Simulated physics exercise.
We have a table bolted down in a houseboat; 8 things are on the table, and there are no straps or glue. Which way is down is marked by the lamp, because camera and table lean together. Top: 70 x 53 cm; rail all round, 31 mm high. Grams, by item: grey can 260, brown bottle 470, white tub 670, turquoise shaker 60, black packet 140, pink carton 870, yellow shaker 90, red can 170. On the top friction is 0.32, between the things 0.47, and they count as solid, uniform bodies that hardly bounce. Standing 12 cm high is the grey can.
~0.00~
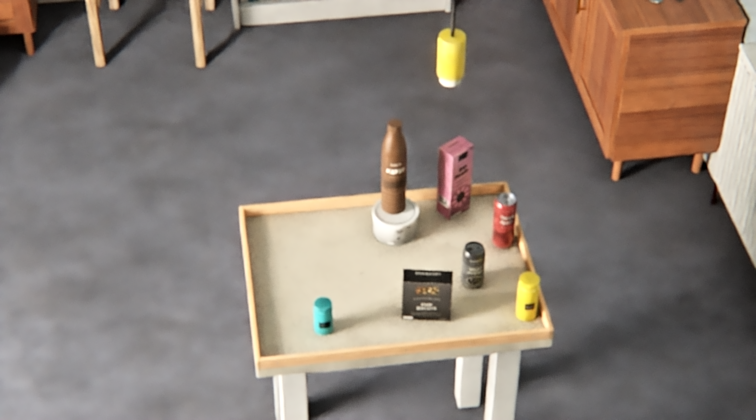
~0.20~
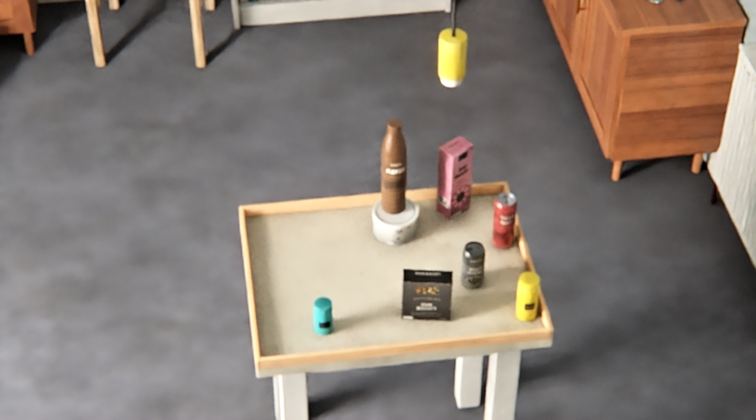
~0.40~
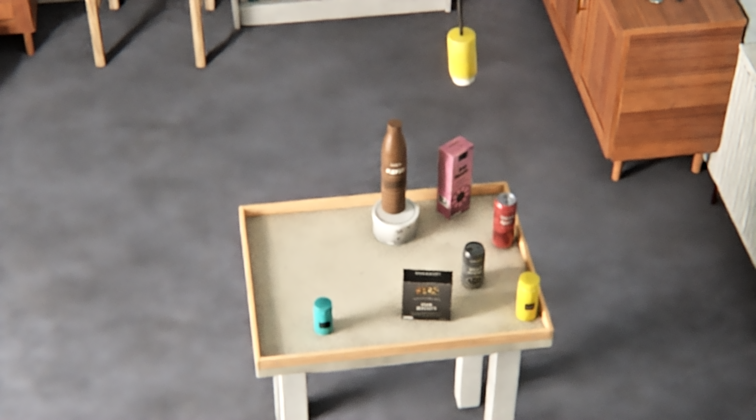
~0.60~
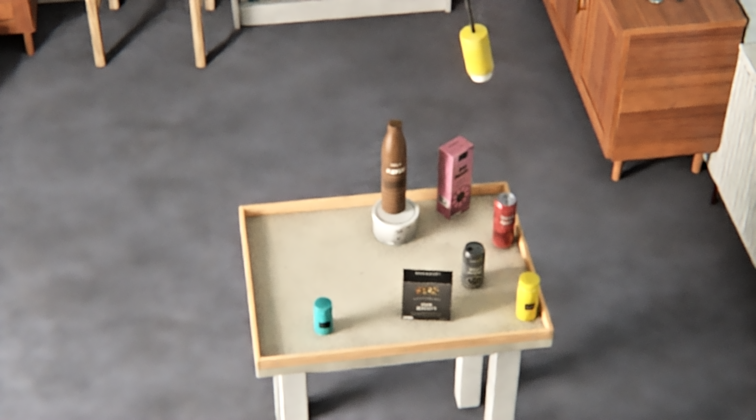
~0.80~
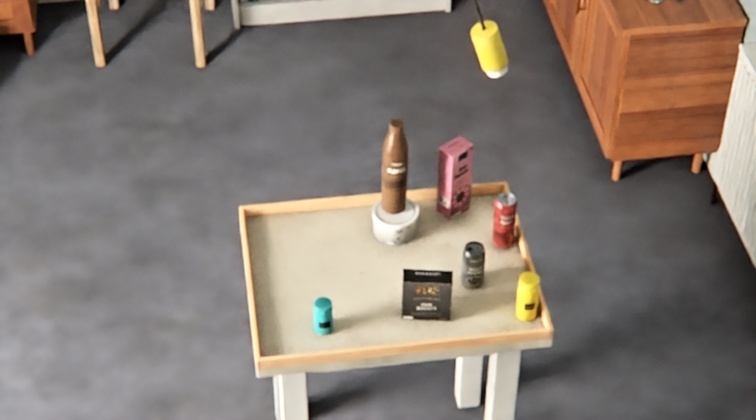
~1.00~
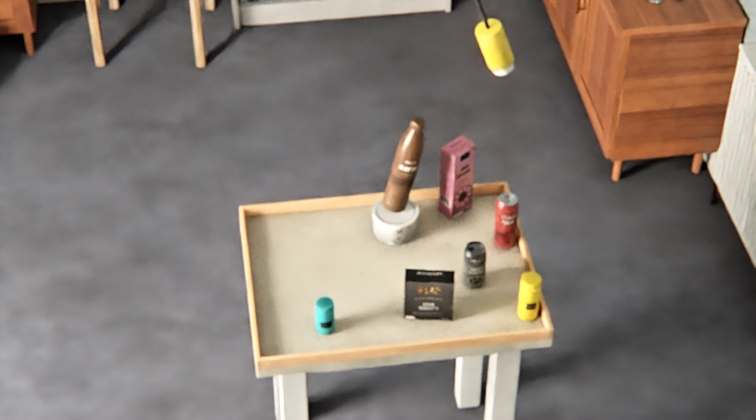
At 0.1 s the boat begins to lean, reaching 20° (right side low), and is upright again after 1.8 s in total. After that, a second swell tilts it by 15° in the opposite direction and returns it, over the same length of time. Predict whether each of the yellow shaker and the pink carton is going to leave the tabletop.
The yellow shaker does not leave it; the pink carton leaves it.
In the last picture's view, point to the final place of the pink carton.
In the end it sits at around (581, 403).
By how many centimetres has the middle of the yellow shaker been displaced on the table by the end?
Displacement: Approx. 1 cm.
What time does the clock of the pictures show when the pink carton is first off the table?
Around 1.5 s on the clock.
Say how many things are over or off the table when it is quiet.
The number is 3.
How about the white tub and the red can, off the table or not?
The white tub is kept in bounds, the red can is not kept in bounds.
Around 1.40 s, boat heeled 12°, right side down; pink carton tipped 29° against what carries it near (485, 171); brown bottle on its side; red can tipped 15° against what carries it.
Around 1.70 s, boat heeled 2°, right side down; pink carton and red can now off the table; brown bottle on its side; black packet shifted 4 cm.
Around 2.00 s, boat level; brown bottle on its side; black packet shifted 4 cm; turquoise shaker shifted 4 cm.
Around 3.10 s, boat heeled 11°, left side down; brown bottle on its side; black packet shifted 4 cm; turquoise shaker shifted 4 cm.
Finally (4.9 s), off the table, pink carton and red can; on their side or leaning hard on the table, brown bottle; the other 5 still in place (within 5 cm). In the last view, yellow shaker near (532, 296), pink carton near (581, 403).
